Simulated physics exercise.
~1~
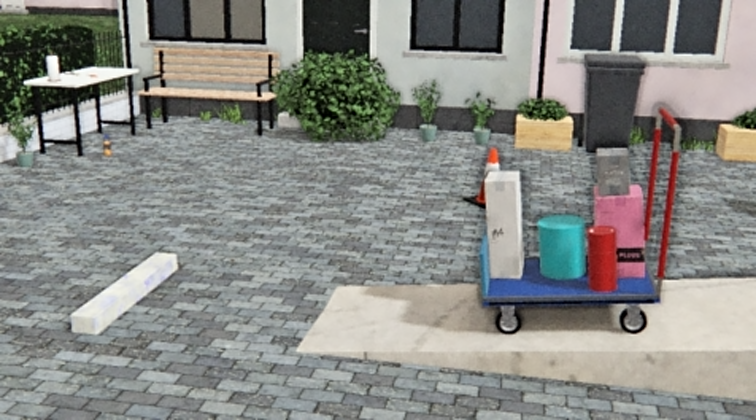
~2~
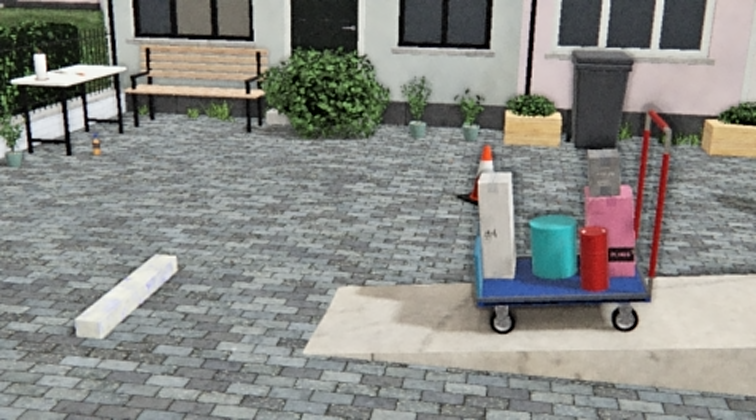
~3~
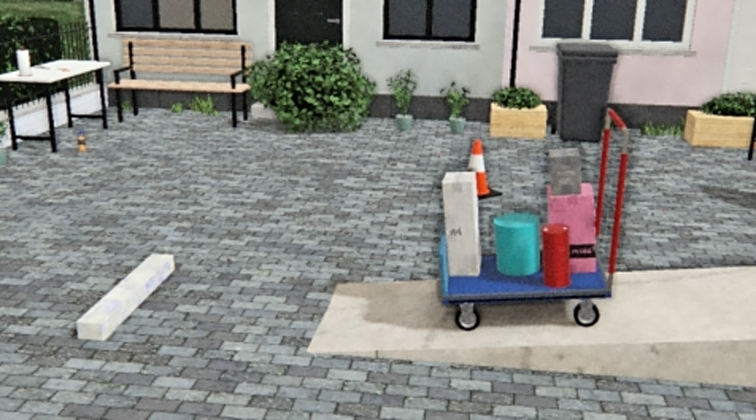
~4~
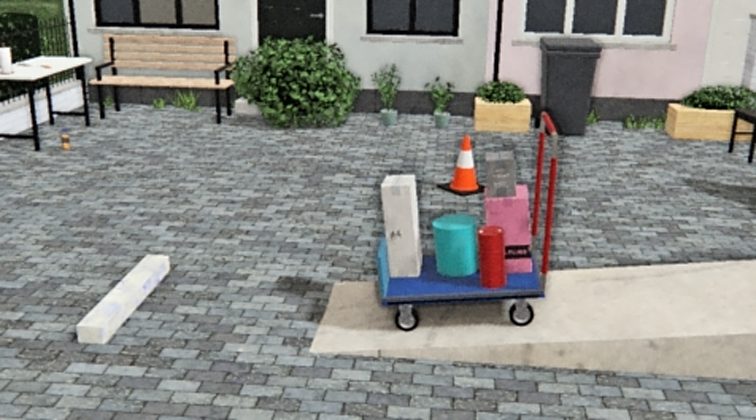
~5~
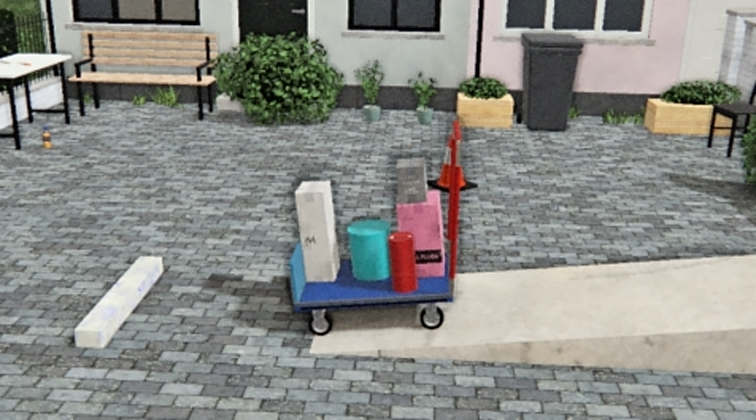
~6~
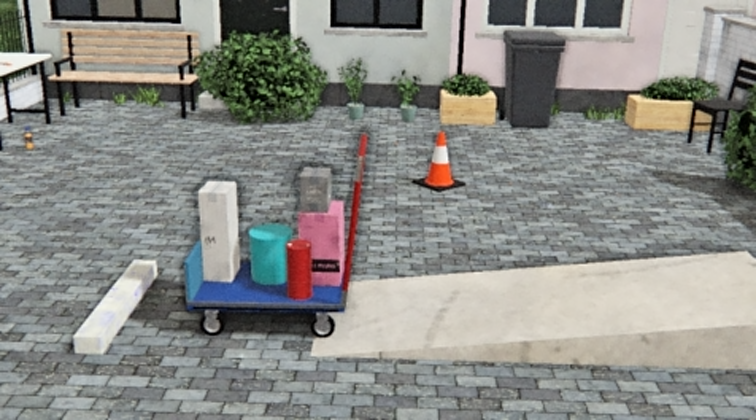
In a paved courtyard, a loaded blue trolley rolls left off a pale strip toward a white kerb.
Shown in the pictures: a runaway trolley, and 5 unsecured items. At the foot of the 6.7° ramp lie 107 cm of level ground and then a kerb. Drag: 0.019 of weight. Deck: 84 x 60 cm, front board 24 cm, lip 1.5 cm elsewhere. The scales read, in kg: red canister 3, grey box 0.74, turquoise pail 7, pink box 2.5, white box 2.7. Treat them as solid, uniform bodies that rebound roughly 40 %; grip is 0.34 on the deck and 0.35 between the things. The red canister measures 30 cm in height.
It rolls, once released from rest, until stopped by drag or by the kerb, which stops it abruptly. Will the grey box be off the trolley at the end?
No.
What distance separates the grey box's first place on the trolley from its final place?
Displacement: Approx. 40 cm.
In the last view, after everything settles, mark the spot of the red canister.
Look near (156, 267) and you'll find it.
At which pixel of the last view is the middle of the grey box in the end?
About (167, 213).
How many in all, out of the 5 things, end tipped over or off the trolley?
Altogether, 0.
Then, 0.40 s after the last picture, trolley at the kerb; grey box slid 12 cm near (210, 188); red canister slid 12 cm; pink box slid 11 cm.
Then, 0.50 s after the last picture, trolley at the kerb; grey box tipped 12° from how it sat near (190, 186); red canister slid 21 cm; pink box slid 11 cm.
Then, 0.60 s after the last picture, trolley at the kerb; grey box tipped 27° from how it sat near (171, 197); red canister slid 28 cm; pink box slid 8 cm.
At rest, not toppled but over 10 cm from the start, red canister and grey box; the other 3 in place, give or take 10 cm. Seen from the same camera at the end, grey box near (167, 212).
